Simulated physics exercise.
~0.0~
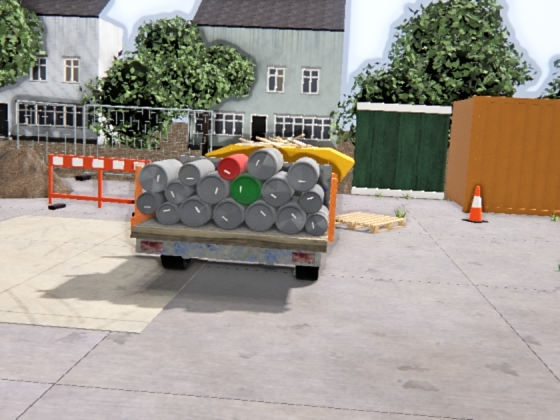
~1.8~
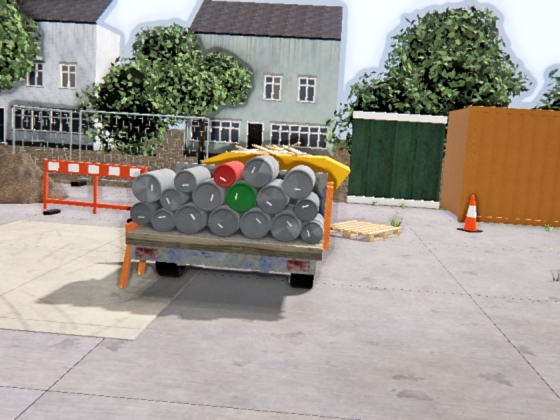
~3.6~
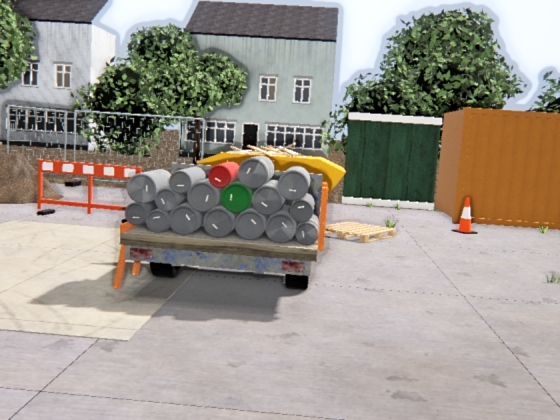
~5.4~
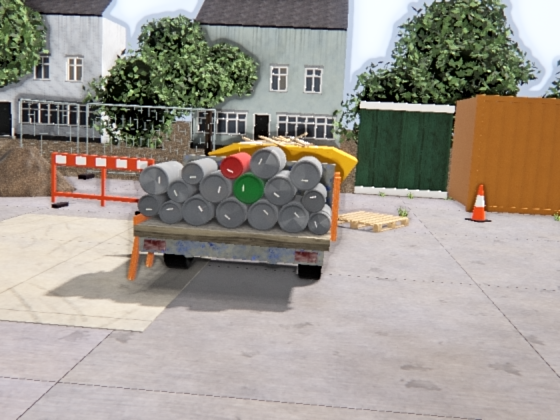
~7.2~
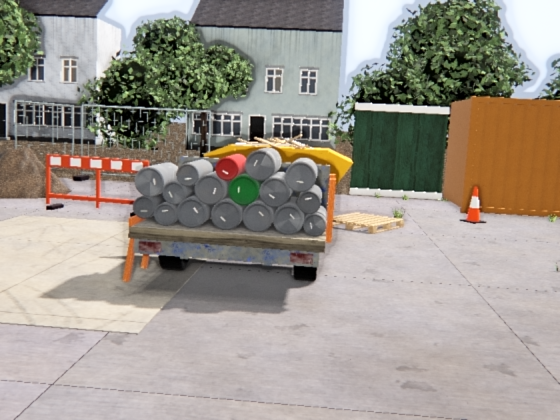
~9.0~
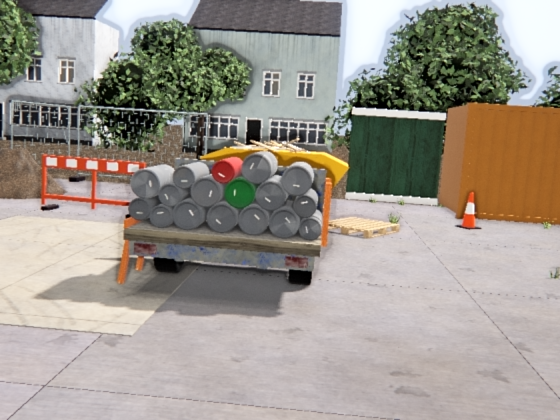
An orange post at the left side of a parked low trailer drops in one quick go, swinging down from beside the stacked load. The trailer, seen from behind, carries a pile of grey gas cylinders with one red and one green among them. Once lowered, the post hangs beneath the deck edge, while the one on the right stays upright. The cylinders do not roll or slide, and the view sways slightly from side to side. At the end the whole pile still rests on the deck, the red and green cylinders both aboard and nothing on the ground.
